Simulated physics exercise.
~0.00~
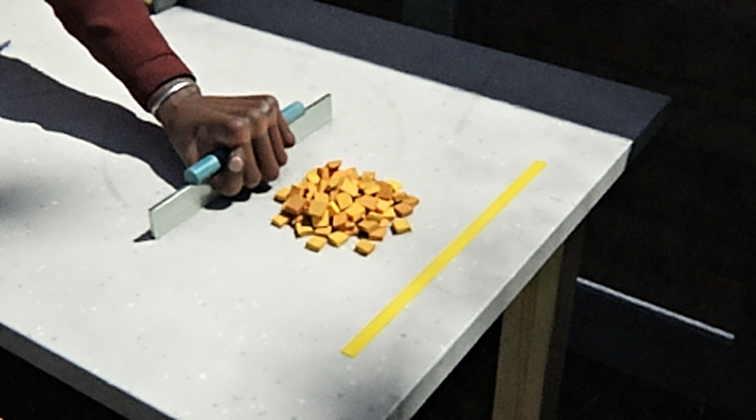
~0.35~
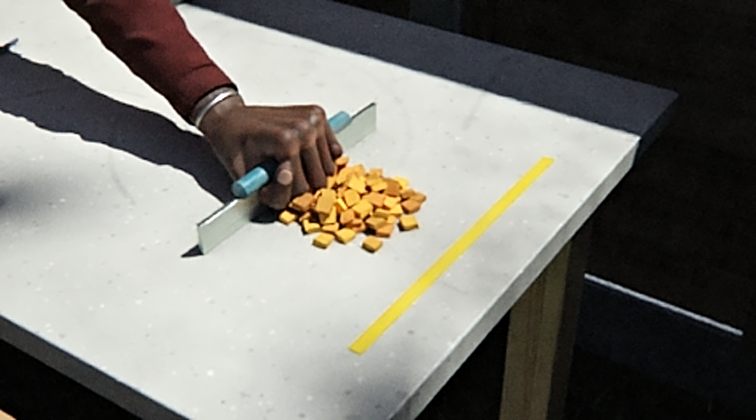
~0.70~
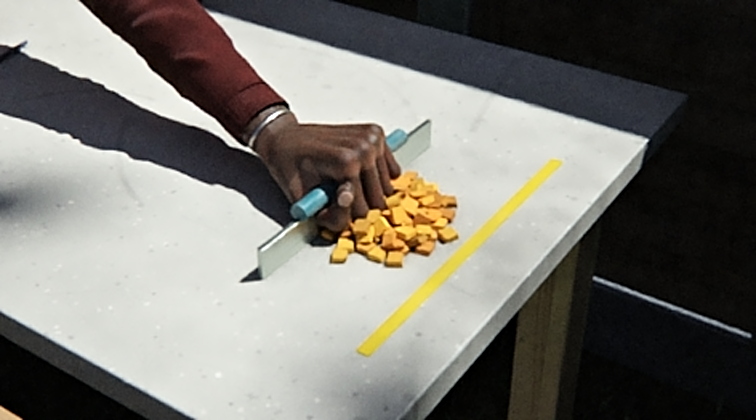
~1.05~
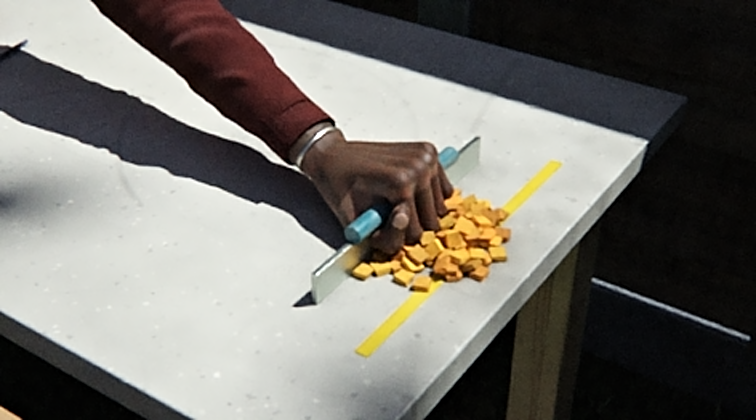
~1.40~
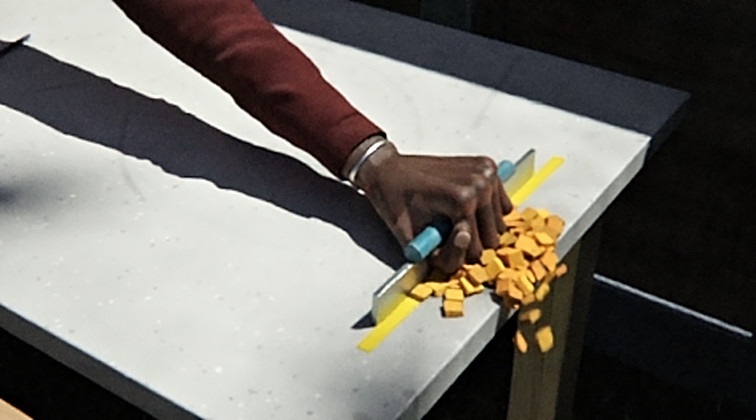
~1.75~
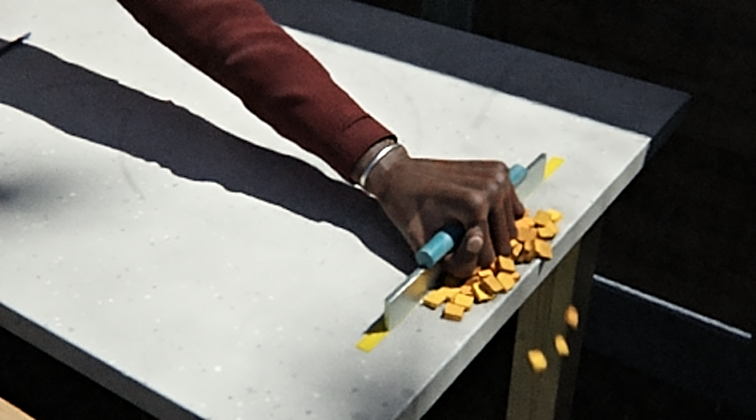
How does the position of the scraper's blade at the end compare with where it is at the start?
At the start the blade stands to the left of the heap, well away from the yellow tape. At the end it is farther right and lower in view, standing at the tape near the table's edge.
The clip opens on a pale table where a hand in a dark red sleeve grips a scraper by its blue handle, with a heap of small orange and yellow pieces between the blade and a strip of yellow tape. The hand slides the scraper to the right until it meets the heap. It then pushes the pieces together across the tabletop and over the tape. As the heap reaches the edge, the front pieces start dropping off. The scraper stops at the tape, with roughly a third of the heap over the edge and a few pieces falling below.
